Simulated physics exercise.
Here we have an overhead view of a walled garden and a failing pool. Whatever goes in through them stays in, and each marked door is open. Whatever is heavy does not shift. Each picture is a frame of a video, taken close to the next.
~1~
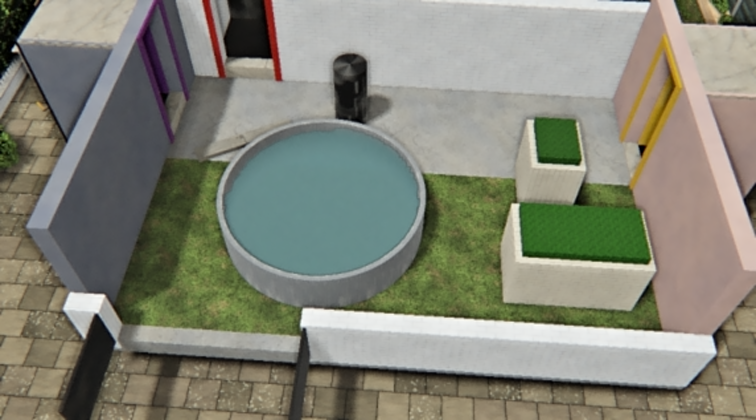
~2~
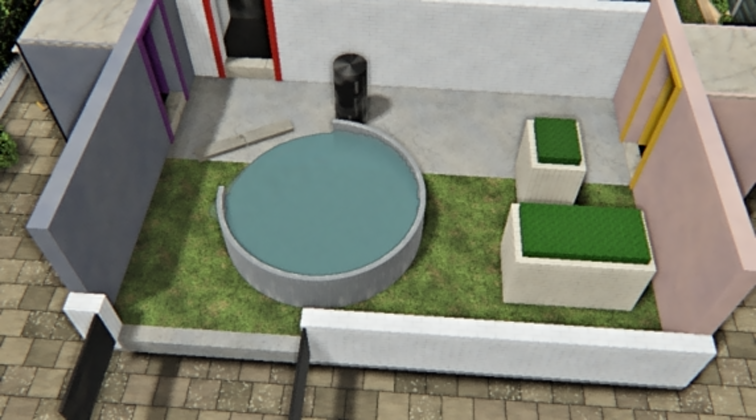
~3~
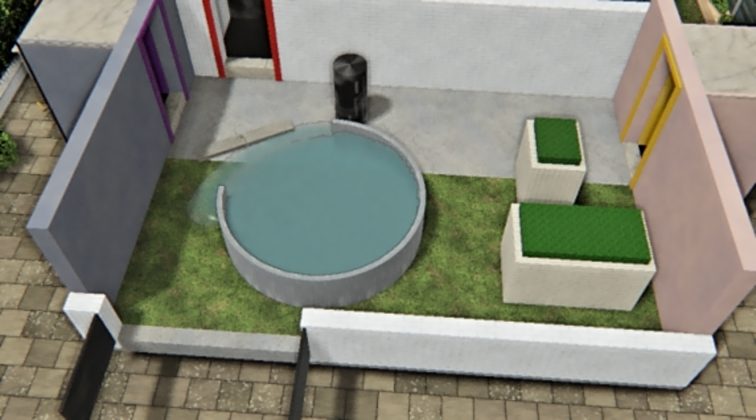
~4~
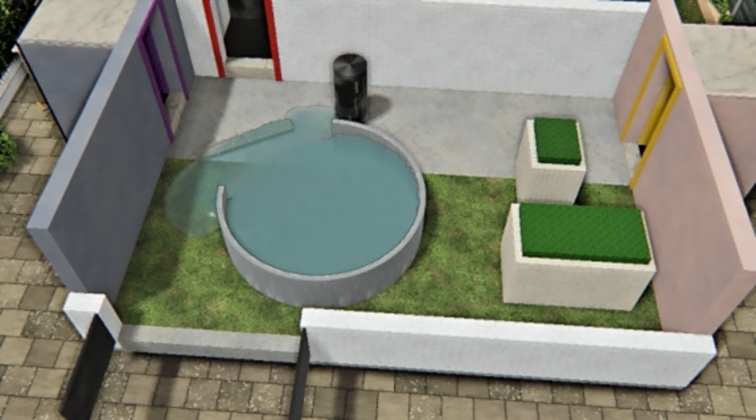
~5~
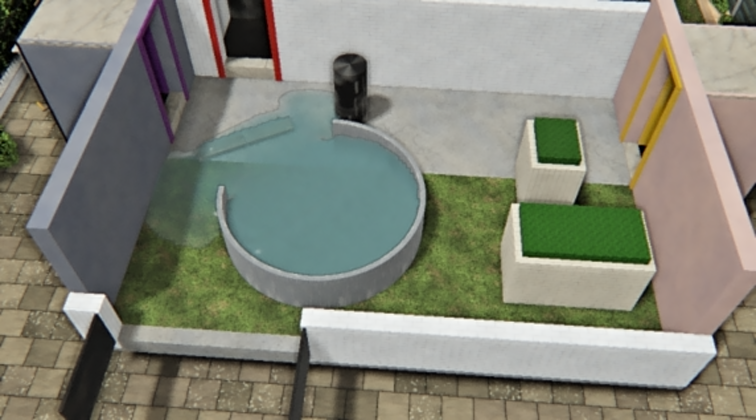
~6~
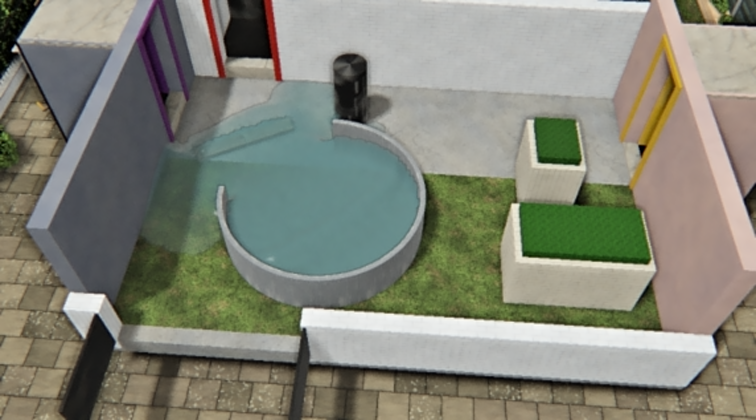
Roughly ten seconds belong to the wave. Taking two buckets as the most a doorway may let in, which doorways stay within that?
The red door goes over it, the purple door goes over it, the yellow door goes over it.
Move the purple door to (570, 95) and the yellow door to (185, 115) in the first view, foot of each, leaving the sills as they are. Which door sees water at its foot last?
I'd go with the purple one.
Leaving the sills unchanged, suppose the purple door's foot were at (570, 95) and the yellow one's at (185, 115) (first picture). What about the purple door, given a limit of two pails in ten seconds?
Looking at it, the purple one doesn't reach that level.
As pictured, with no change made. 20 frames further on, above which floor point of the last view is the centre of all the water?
Point: (282, 171).
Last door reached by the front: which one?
Answer: The door marked yellow.
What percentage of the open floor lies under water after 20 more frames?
It works out to about 60 in a hundred.
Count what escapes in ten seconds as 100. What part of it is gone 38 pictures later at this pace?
About 55 per cent.
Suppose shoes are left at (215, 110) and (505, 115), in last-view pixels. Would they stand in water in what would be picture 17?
Point one: Swamped. Point two: Unflooded.
A moment on, water covers 30 % of the floor; the red door wet at the sill, nothing in, the purple door wet at the sill, nothing in, the yellow door not reached.
Next, water covers 40 % of the floor; the red door under two buckets in, the purple door under two buckets in, the yellow door not reached.
Then, water covers 60 % of the floor; the red door over two buckets in, the purple door far over two buckets in, the yellow door not reached.
Later, water covers 80 % of the floor; the red door over two buckets in, the purple door far over two buckets in, the yellow door over two buckets in.
In the end, water covers 95 % of the floor; the red door over two buckets in, the purple door far over two buckets in, the yellow door far over two buckets in.
